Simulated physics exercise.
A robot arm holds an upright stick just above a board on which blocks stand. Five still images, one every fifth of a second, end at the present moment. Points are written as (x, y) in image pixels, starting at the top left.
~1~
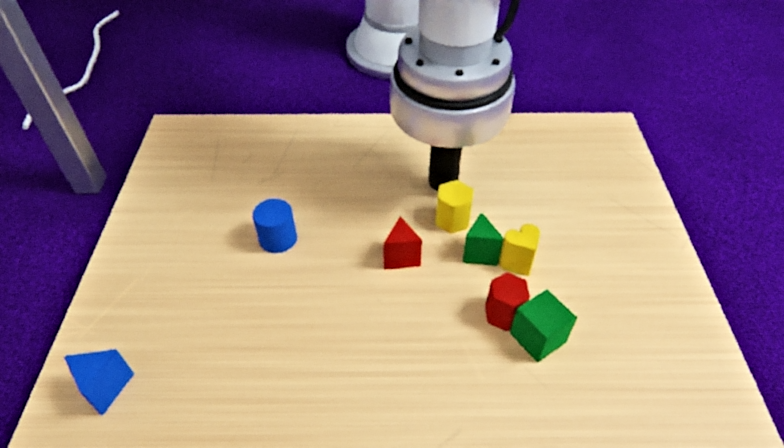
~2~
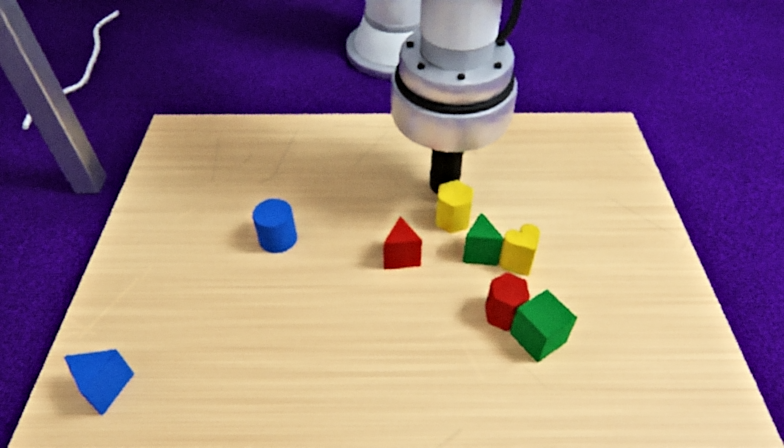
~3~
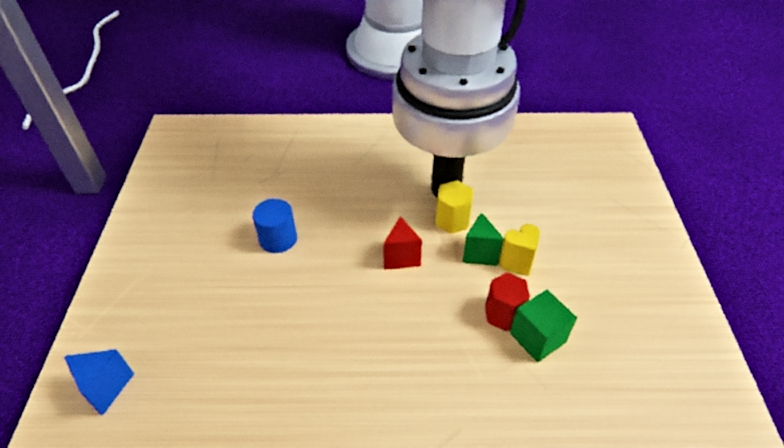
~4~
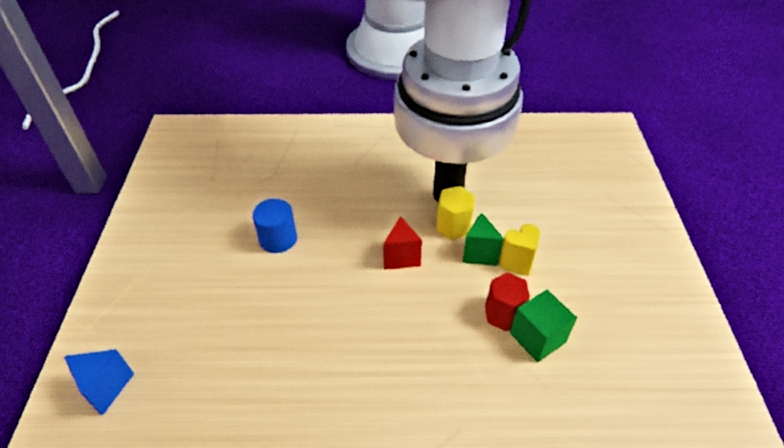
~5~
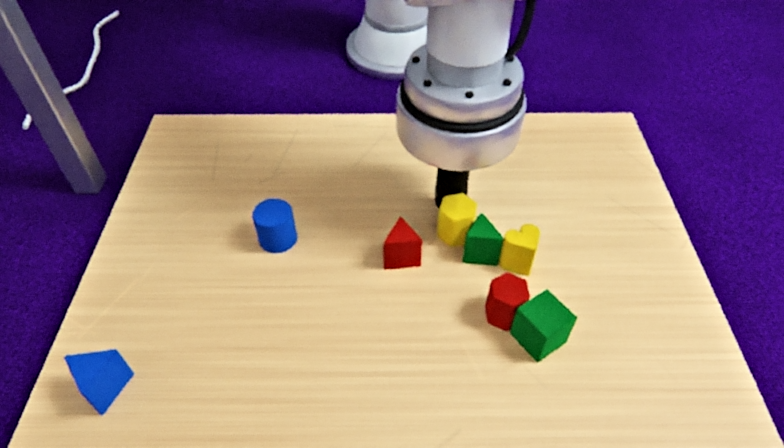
A pale wooden board on a purple surface is seen from above and in front by a still camera. A grey-and-white robot arm holds a black stick upright near the far edge, behind yellow, red and green blocks, with a blue cylinder to the left and another blue block at the near left. The arm edges slightly nearer, and the stick nudges the yellow hexagonal block a little towards the viewer.
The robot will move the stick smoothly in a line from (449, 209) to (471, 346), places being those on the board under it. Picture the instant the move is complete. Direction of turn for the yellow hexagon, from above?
Short answer: Clockwise.
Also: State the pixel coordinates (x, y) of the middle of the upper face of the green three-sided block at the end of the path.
Its top middle will sit at (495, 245).
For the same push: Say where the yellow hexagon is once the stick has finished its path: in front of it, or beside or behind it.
The stick still drives it.
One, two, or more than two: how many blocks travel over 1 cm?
Answer: Two blocks.
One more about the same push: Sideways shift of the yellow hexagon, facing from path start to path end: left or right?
To the right.
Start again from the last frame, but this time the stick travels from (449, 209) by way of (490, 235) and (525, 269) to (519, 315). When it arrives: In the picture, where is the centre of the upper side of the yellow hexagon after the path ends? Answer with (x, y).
It will likely be found at (465, 222).
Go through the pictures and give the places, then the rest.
In the first frame, stick tip at (443, 182); block tops, yellow hexagon at (456, 193); green three-sided block at (484, 228); red hexagon at (510, 288).
In the second frame, stick at (444, 186); blocks unchanged.
In the third frame, stick at (446, 191); blocks unchanged.
In the fourth frame, stick at (448, 196); yellow hexagon at (457, 199).
In the fifth frame, stick at (450, 202); yellow hexagon at (458, 206); green three-sided block at (484, 228); red hexagon at (510, 288).
The first path, step by step. One third of the way, stick at (456, 243); yellow hexagon at (461, 250), turned 15° clockwise; green three-sided block at (495, 244), turned 25° anticlockwise.
Two thirds of the way, stick at (464, 289); yellow hexagon at (464, 300), turned 30° clockwise; green three-sided block at (495, 245), turned 25° anticlockwise.
At the end, stick at (472, 340); yellow hexagon at (466, 357), turned 45° clockwise; green three-sided block at (495, 245), turned 25° anticlockwise; red hexagon in place.
